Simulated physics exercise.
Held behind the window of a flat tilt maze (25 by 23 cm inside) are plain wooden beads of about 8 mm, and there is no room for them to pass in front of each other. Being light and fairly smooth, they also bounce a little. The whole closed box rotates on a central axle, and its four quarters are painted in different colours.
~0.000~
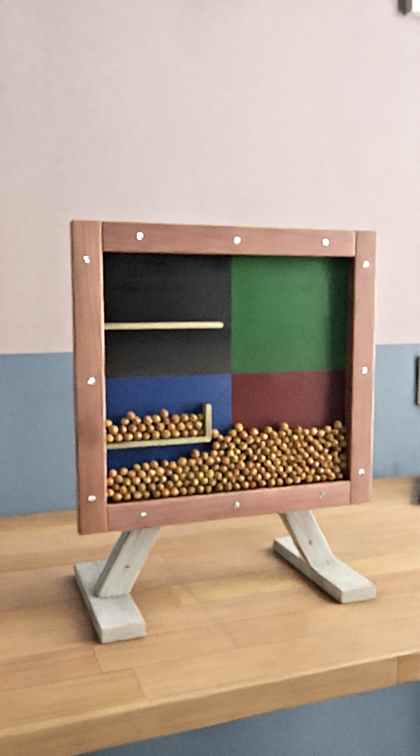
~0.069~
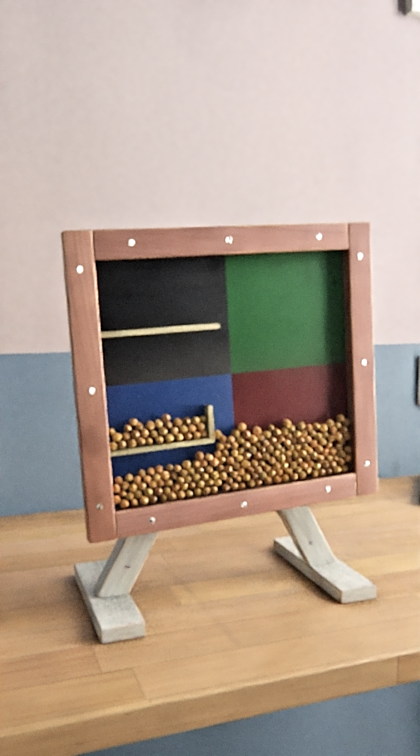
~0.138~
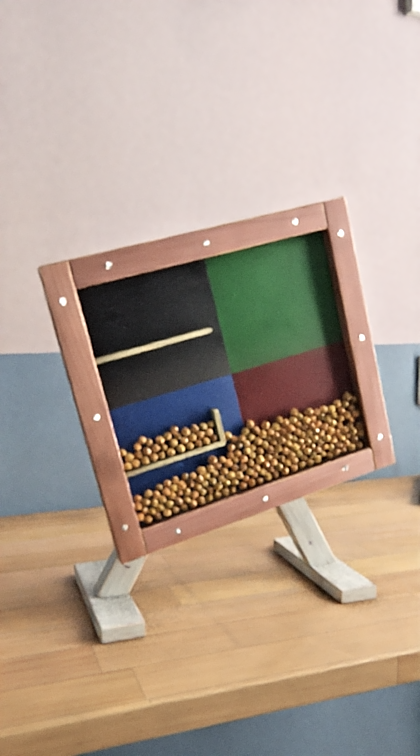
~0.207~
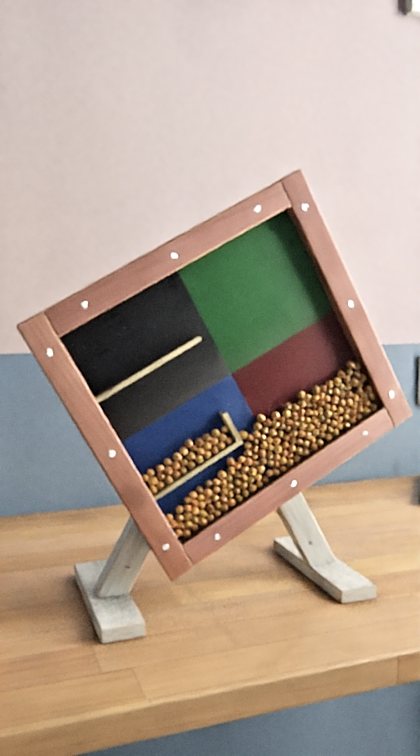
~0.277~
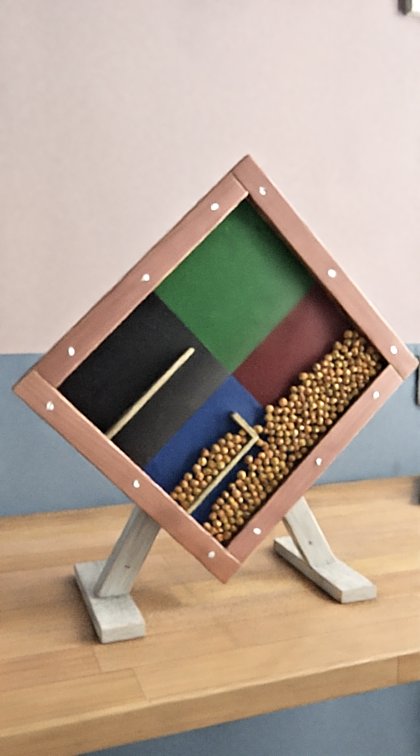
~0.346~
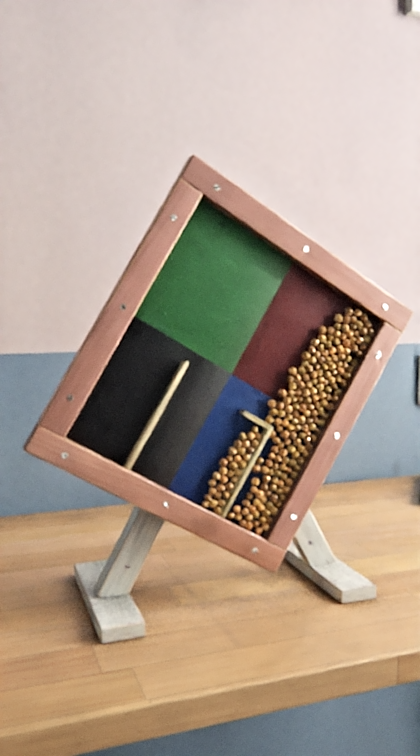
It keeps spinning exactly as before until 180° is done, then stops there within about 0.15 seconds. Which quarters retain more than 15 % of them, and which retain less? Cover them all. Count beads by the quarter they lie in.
Red - less; black - more; blue - more; green - more.
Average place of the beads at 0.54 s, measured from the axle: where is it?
Roughly 7 cm to the right of the axle and 2 cm beneath it.
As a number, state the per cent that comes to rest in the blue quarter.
I'd say close to 25 per cent of the load.
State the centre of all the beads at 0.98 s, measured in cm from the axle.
Roughly 4 cm to the right of the axle and 1 cm below it.
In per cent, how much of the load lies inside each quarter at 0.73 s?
Red quarter: 5; black quarter: 30; blue quarter: 55; green quarter: 5.
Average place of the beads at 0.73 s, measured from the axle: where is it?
Roughly 6 cm to the right of the axle and 1 cm below it.
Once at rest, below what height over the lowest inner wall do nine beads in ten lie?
That height is around 19 cm.
By 0.54 s it has turned 101°, the beads' middle is 7 cm right of and 2 cm below the axle; by quarter, red 30 %, black 5 %, blue 65 %.
By 0.73 s it has turned 143°, the beads' middle is 6 cm right of and 1 cm below the axle; by quarter, red 5 %, black 30 %, blue 55 %, green 5 %.
By 0.98 s it has turned 180°, the beads' middle is 4 cm right of and 1 cm below the axle; by quarter, red 5 %, black 35 %, blue 40 %, green 25 %.
At rest by 2.3 s, red 0 %, black 45 %, blue 25 %, green 30 %.
